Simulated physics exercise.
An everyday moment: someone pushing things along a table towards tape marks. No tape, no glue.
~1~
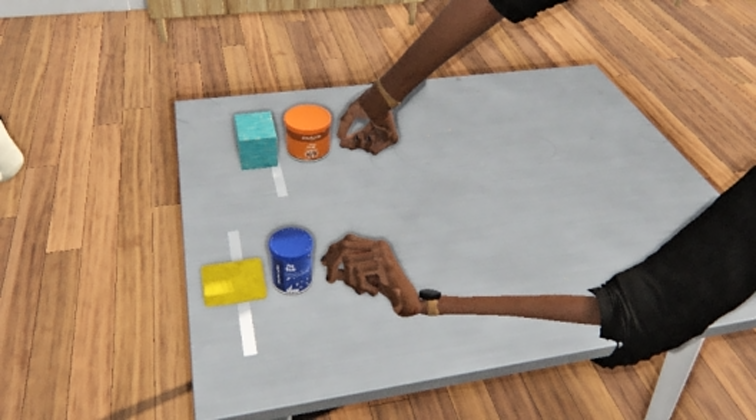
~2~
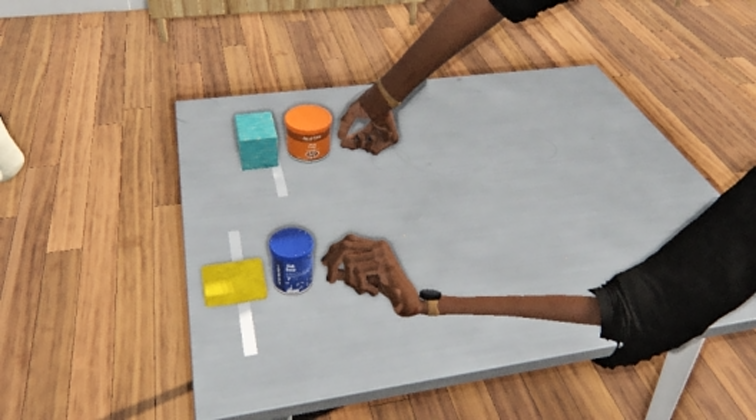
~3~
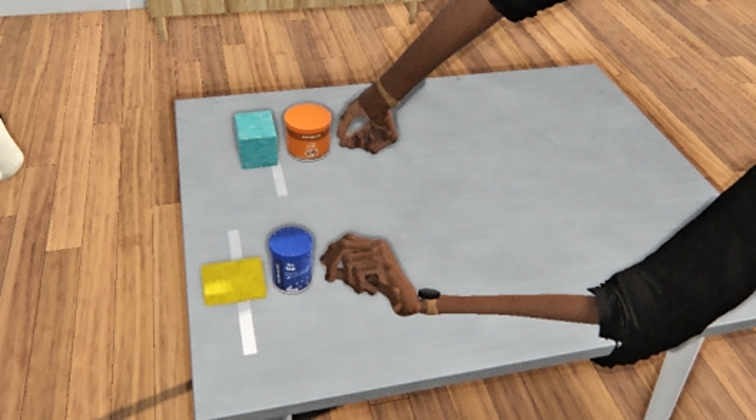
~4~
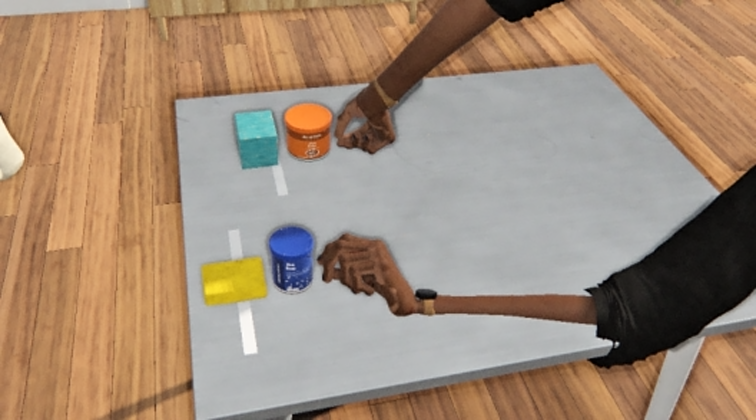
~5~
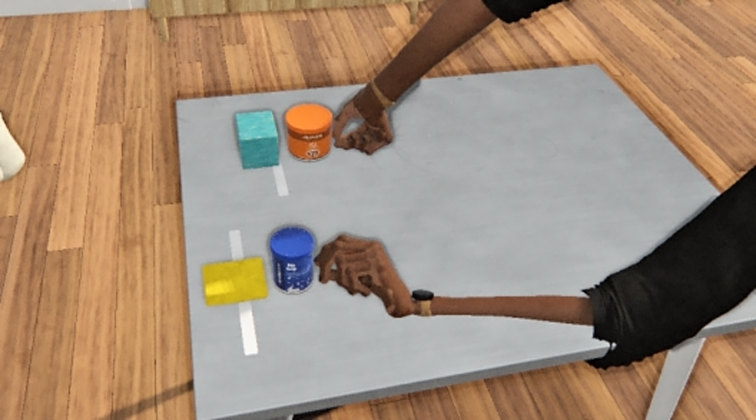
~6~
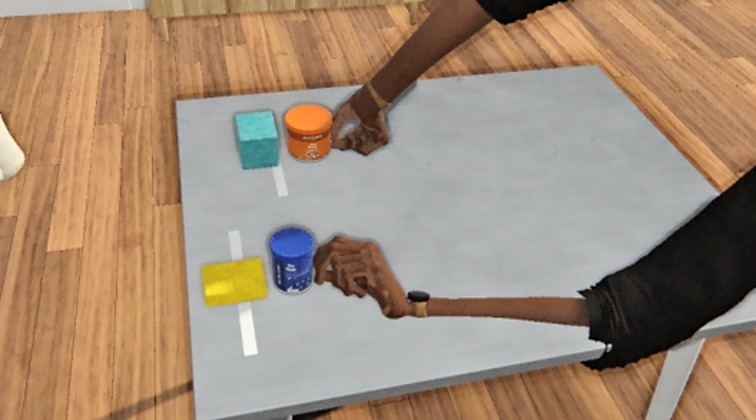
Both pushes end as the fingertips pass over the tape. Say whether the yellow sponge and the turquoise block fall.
The yellow sponge falls off the table; the turquoise block remains on top.
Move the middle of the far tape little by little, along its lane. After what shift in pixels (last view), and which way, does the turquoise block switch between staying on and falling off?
A shift of 24 pixels, going left.
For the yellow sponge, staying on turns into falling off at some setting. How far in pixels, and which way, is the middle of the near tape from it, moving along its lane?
About 24 pixels right.
Then, 1.32 s after the last picture, yellow sponge on its side near (170, 321); turquoise block moved about its own width near (213, 145).
Then, 1.58 s after the last picture, yellow sponge falling; turquoise block moved about its own width near (203, 146).
At rest, the yellow sponge drops to the floor; the turquoise block is still on the table, near (202, 146).
